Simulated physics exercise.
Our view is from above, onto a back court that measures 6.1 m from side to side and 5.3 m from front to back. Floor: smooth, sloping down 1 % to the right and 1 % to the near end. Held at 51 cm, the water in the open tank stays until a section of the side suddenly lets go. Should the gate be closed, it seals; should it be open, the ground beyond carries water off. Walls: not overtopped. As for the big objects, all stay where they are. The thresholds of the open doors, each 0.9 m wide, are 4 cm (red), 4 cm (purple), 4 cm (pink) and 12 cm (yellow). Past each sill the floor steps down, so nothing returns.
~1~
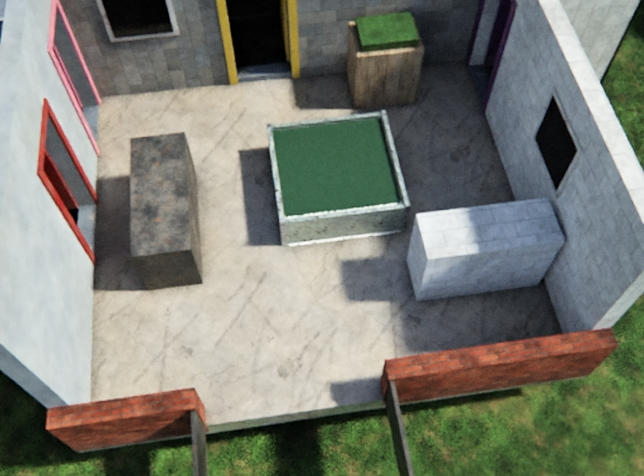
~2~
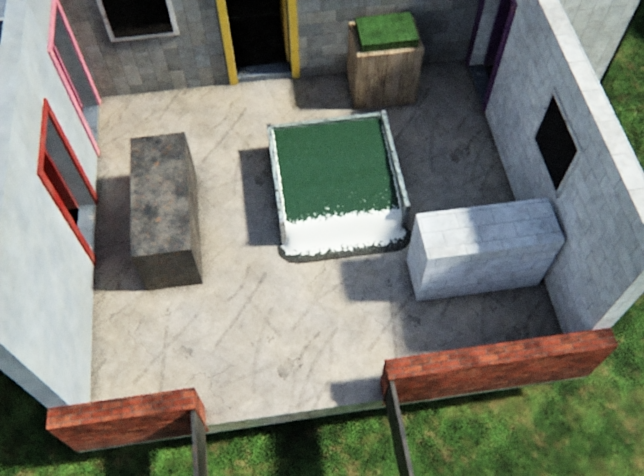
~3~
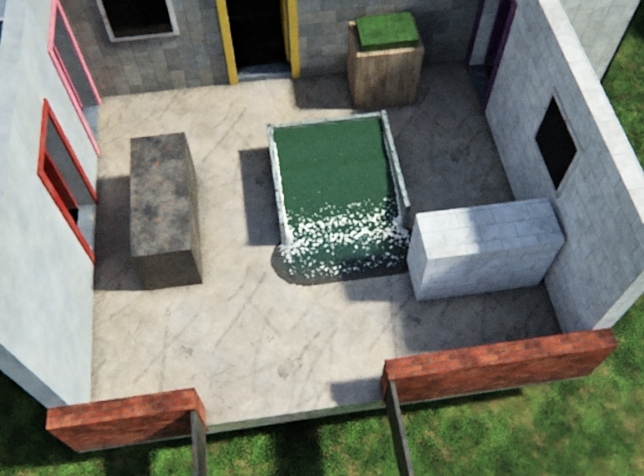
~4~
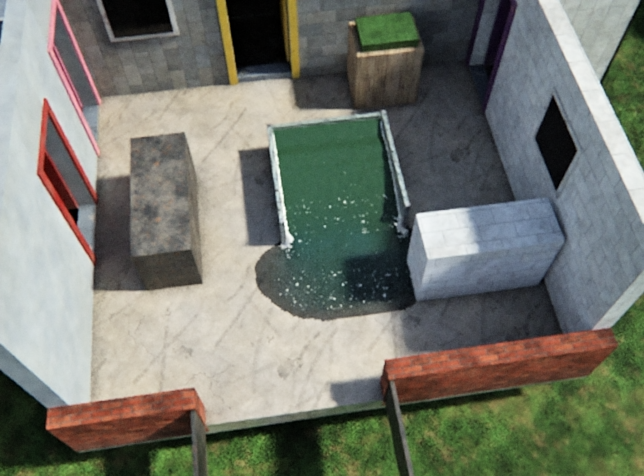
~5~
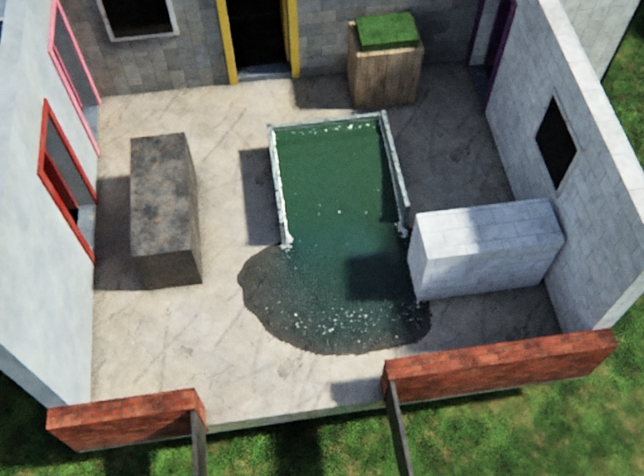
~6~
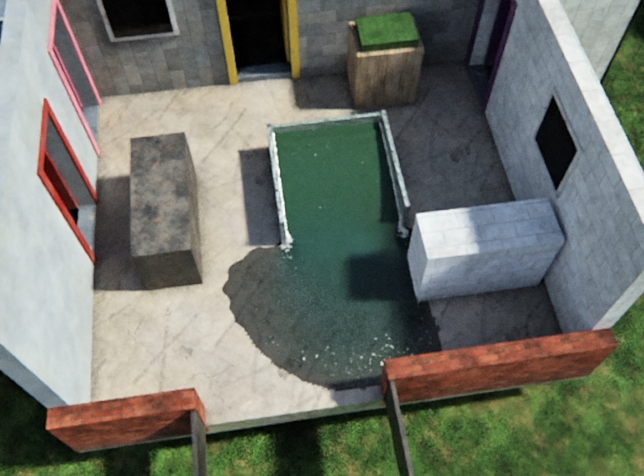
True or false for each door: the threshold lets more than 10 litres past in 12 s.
Red door false, purple door false, pink door false, yellow door false.
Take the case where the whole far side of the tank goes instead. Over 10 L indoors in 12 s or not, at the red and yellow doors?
Against that limit: Red under, yellow over.
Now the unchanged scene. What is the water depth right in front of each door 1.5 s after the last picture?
Red 0 cm, purple 0 cm, pink 0 cm, yellow 0 cm.
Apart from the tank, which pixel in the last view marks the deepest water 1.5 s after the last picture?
Around (395, 378).
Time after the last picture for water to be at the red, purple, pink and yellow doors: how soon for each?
Arrival: Red not in the 12 s, purple 2.8 s, pink not in the 12 s, yellow not in the 12 s.
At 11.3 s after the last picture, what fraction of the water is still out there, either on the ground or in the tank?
Some 38 out of every hundred parts.
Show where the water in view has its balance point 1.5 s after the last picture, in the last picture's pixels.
The water's centre sits at about (362, 268).
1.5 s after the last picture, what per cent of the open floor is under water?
Around 35 per cent wet.
Then, 0.7 s after the last picture water covers 25 % of the floor and is deepest (33 cm) near (409, 377); red door not reached, purple door not reached, pink door not reached, yellow door not reached.
Then, 1.5 s after the last picture water covers 35 % of the floor and is deepest (28 cm) near (395, 378); red door not reached, purple door not reached, pink door not reached, yellow door not reached.
Then, 2.8 s after the last picture water covers 35 % of the floor and is deepest (23 cm) near (546, 357); red door not reached, purple door 1 cm at the sill, 0 L in, pink door not reached, yellow door not reached.
Then, 6.3 s after the last picture water covers 50 % of the floor and is deepest (10 cm) near (546, 357); red door not reached, purple door 3 cm at the sill, 0 L in, pink door not reached, yellow door not reached.
Then, 11.3 s after the last picture water covers 60 % of the floor and is deepest (5 cm) near (532, 359); red door not reached, purple door 3 cm at the sill, 3 L in, pink door not reached, yellow door not reached.
